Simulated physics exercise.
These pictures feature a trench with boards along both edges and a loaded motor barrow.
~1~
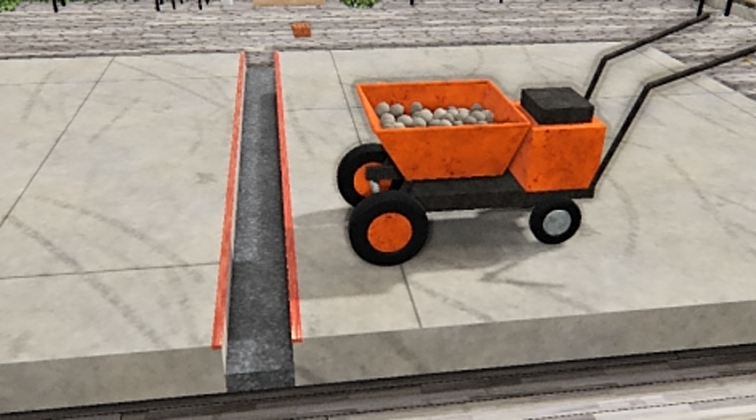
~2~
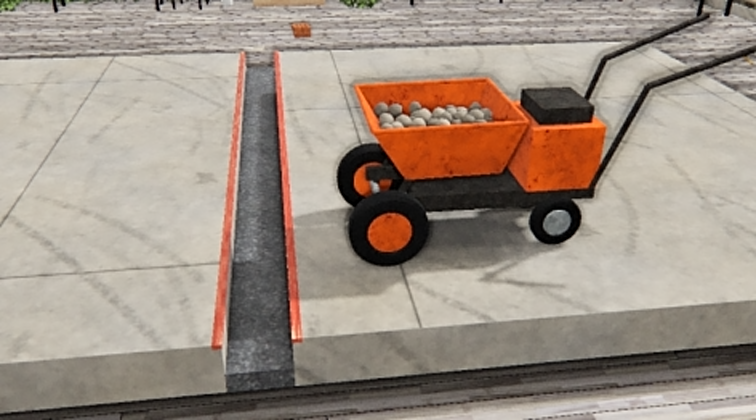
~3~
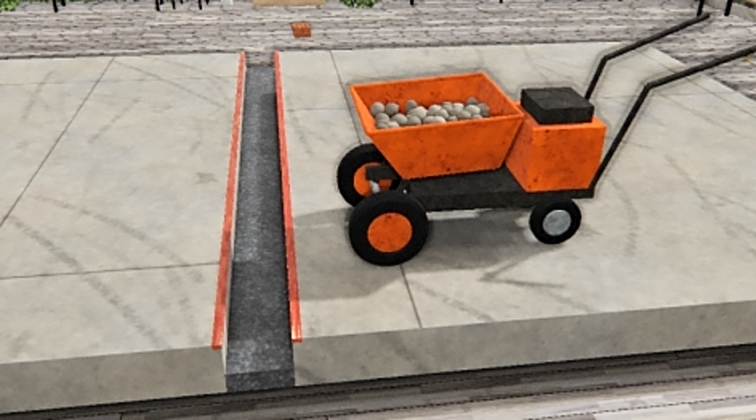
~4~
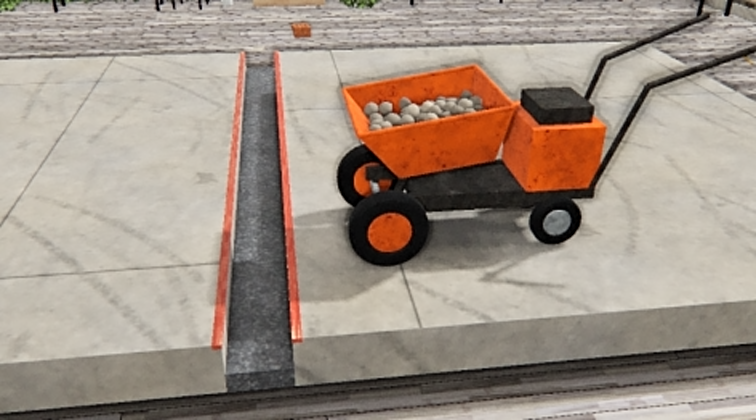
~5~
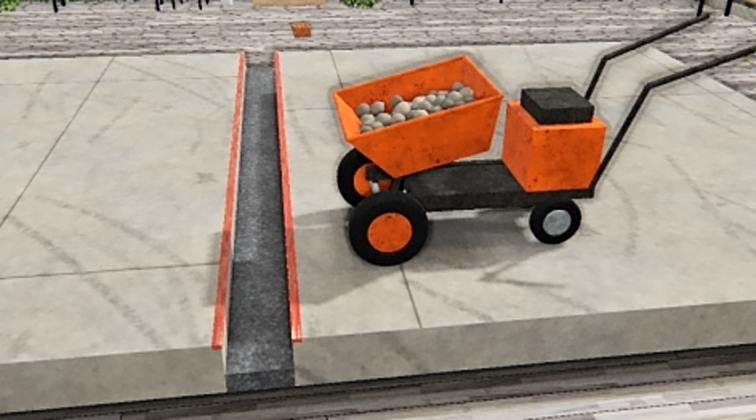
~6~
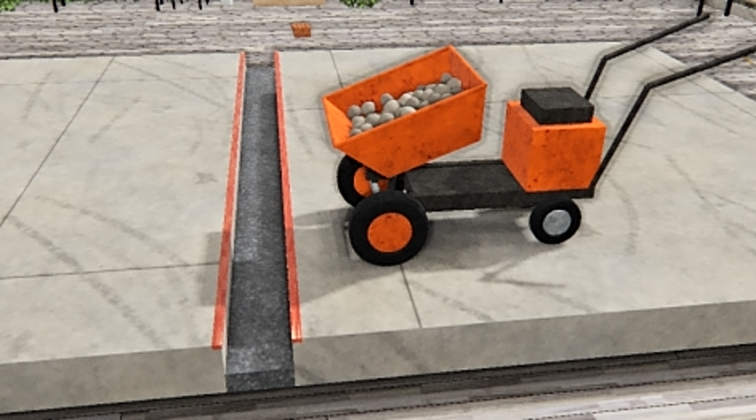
An orange skip full of river pebbles tilts gradually leftward on a motor barrow beside a trench.
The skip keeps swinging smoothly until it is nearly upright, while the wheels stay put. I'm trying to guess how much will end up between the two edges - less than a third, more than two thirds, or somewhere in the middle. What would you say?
Inside: Beyond two thirds.
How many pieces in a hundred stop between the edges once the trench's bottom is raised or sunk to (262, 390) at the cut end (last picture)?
About 80 percent.
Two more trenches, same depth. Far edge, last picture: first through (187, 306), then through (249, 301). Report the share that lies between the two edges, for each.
Roughly 100 % and 30 %.
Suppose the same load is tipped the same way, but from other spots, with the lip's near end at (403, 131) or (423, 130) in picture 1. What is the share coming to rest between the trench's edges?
You'd get 100 in a hundred the first time and 80 in a hundred the second.
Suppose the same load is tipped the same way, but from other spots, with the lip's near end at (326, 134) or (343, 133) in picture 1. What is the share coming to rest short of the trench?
First spot 0 per cent, second spot 0 per cent.
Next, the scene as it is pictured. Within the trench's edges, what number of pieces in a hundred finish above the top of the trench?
Roughly 5 %.
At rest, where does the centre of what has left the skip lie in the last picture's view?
I'd mark it at roughly (251, 254).
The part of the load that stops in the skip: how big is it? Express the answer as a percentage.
Roughly 0 per cent.
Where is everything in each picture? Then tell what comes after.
Lip of the skip at (376, 132), level; top of the load at (437, 128), river pebbles; first edge of the trench at (294, 297); far edge at (220, 303), the trench under half as wide as the skip, and about half as deep as wide, in the first picture.
Lip of the skip at (374, 132), tipped barely; top of the load at (436, 127), in the second picture.
Lip of the skip at (368, 134), tipped barely; top of the load at (452, 123), in the third picture.
Lip of the skip at (359, 136), tipped a little; top of the load at (458, 112), in the fourth picture.
Lip of the skip at (348, 140), tipped a little; top of the load at (448, 106), in the fifth picture.
Lip of the skip at (336, 146), tipped clearly; top of the load at (447, 106); first edge of the trench at (294, 297); far edge at (220, 303), in the sixth picture.
Soon after the last picture, skip tipped steeply; all in the skip.
A little later, skip tipped right over; most in the skip; about a quarter in or heaped over the trench; a stray few beyond it; a stray few falling.
Later still, skip tipped right over; a stray few in the skip; most in or heaped over the trench; about a quarter beyond it.
At rest, skip tipped right over; most in or heaped over the trench; about a quarter beyond it.
